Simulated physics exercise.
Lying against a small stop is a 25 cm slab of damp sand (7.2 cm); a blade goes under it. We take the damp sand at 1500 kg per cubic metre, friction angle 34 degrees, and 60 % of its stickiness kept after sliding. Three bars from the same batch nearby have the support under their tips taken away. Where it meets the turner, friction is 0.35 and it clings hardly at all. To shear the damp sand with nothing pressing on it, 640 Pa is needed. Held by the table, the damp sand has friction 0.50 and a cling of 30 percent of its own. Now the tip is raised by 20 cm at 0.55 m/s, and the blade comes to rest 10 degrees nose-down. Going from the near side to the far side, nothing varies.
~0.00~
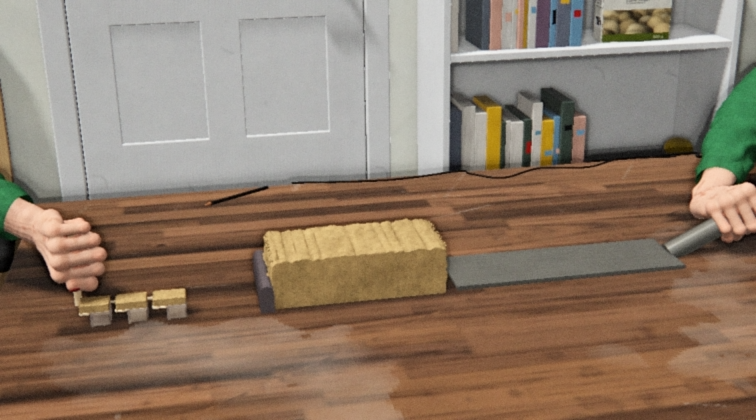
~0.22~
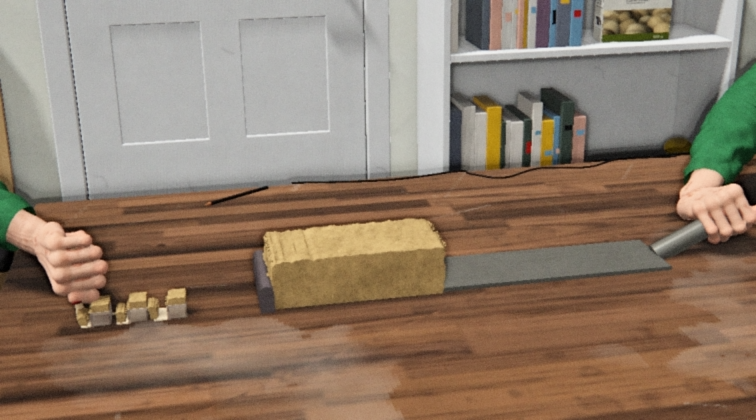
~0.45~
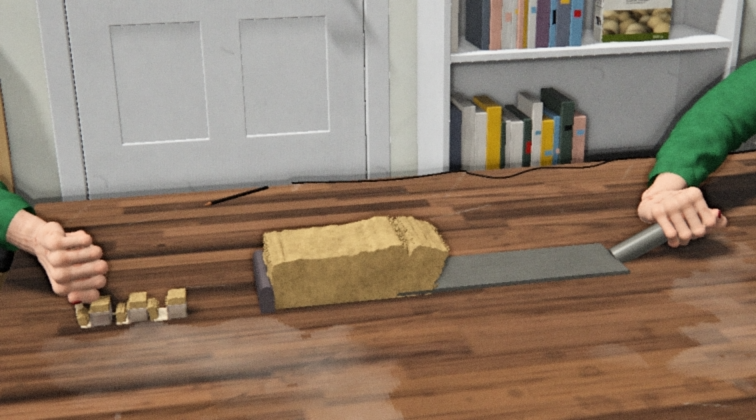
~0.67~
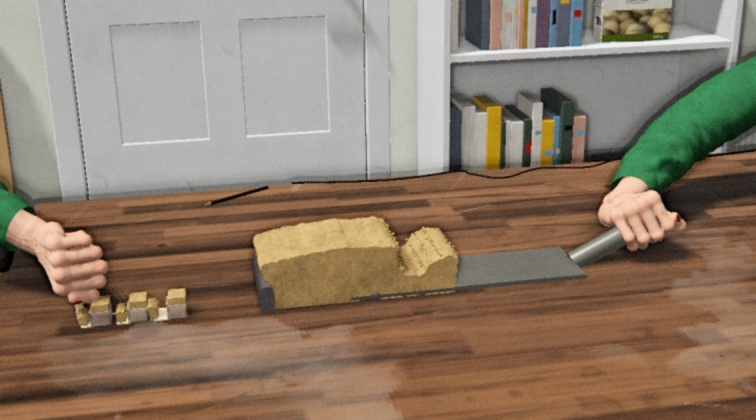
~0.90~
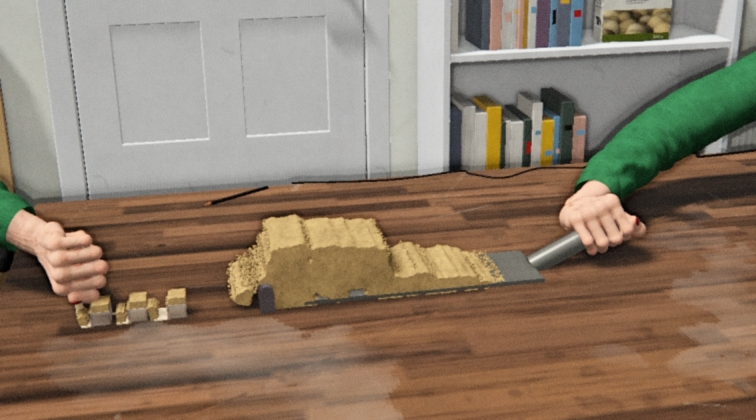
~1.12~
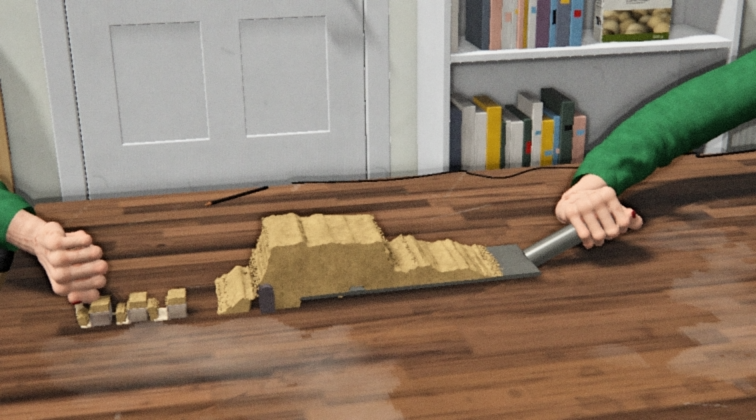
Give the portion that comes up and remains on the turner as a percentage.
67 per cent, roughly.
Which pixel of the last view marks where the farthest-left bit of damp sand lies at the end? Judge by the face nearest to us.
About (126, 323).
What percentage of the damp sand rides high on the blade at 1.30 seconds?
Some 45 in a hundred.
After 1.30 s, the tip is 10 cm up.
After 1.52 s, the tip is 20 cm up and 67 % is riding high on the blade.
After 1.73 s, the tip is 20 cm up and 67 % is riding high on the blade.
After 1.95 s, the tip is 20 cm up and 67 % is riding high on the blade.
After 2.05 s, the tip is 20 cm up and 67 % is riding high on the blade.
